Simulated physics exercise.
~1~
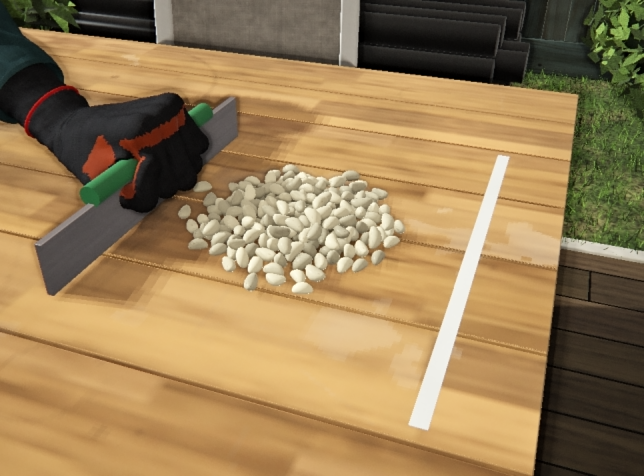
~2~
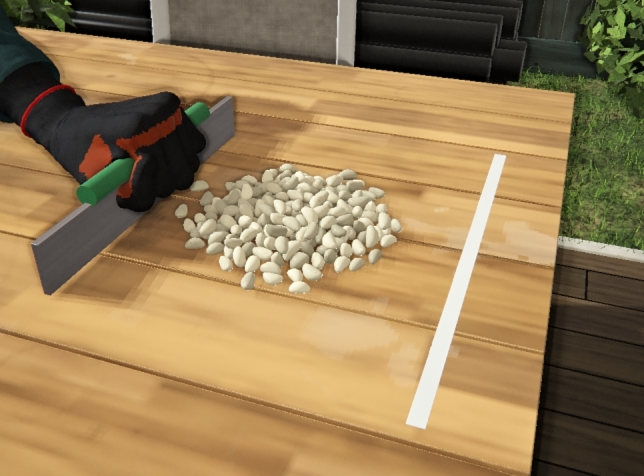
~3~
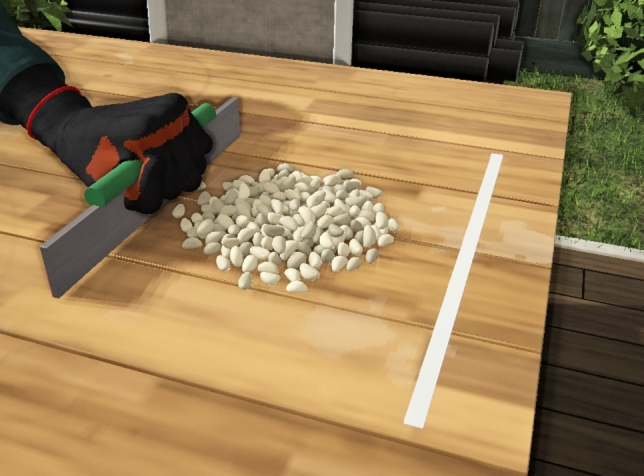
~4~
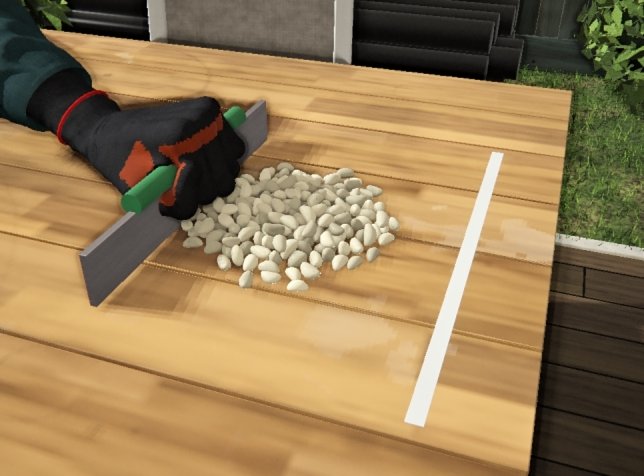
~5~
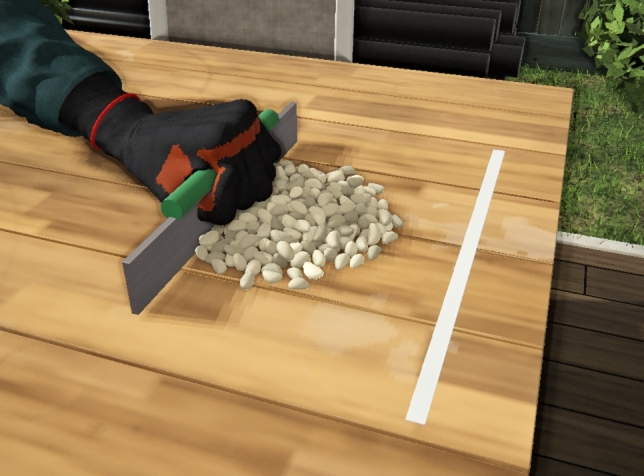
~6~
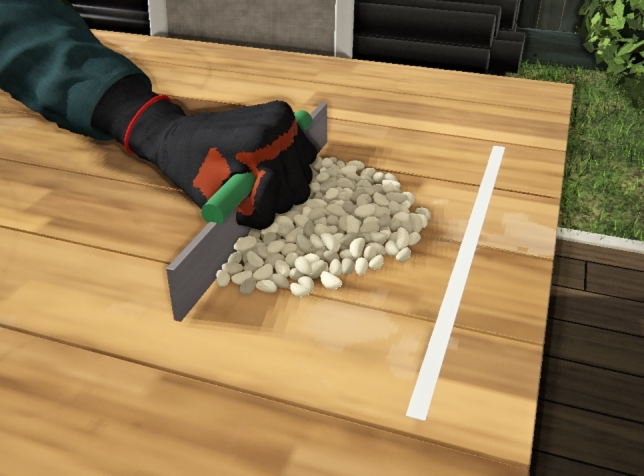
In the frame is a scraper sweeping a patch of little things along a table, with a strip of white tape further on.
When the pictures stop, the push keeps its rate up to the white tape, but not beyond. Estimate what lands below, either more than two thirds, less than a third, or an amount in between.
What lands below is between a third and two thirds.
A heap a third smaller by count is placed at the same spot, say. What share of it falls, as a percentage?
40 %, about.
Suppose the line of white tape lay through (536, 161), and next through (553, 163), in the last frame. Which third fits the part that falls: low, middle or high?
First try: More than two thirds; second try: Over two thirds.
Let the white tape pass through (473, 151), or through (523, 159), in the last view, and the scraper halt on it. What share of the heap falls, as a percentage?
It would come to 20 percent in the first case and 80 percent in the second.
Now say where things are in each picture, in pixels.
Scraper at (62, 254), at rest; white tape at (501, 164), about a palm's width from the edge; edge at (557, 277); the heap at (286, 220), white beans, in the first frame.
Scraper at (58, 254), at rest, in the second frame.
Scraper at (67, 256); the heap at (281, 218), in the third frame.
Scraper at (104, 264), in the fourth frame.
Scraper at (146, 271); the heap at (296, 216), about half pushed along, in the fifth frame.
Scraper at (188, 277); white tape at (497, 155); edge at (553, 267); the heap at (334, 218), all pushed along, in the sixth frame.
Soon after the last picture, scraper still moving, near (373, 186); heap all on the table, its front near (507, 254).
A little later, scraper stopped at the white tape; heap about a quarter over the edge.
Later still, scraper stopped at the white tape; heap about half over the edge.
At rest, scraper stopped at the white tape; heap about half over the edge.
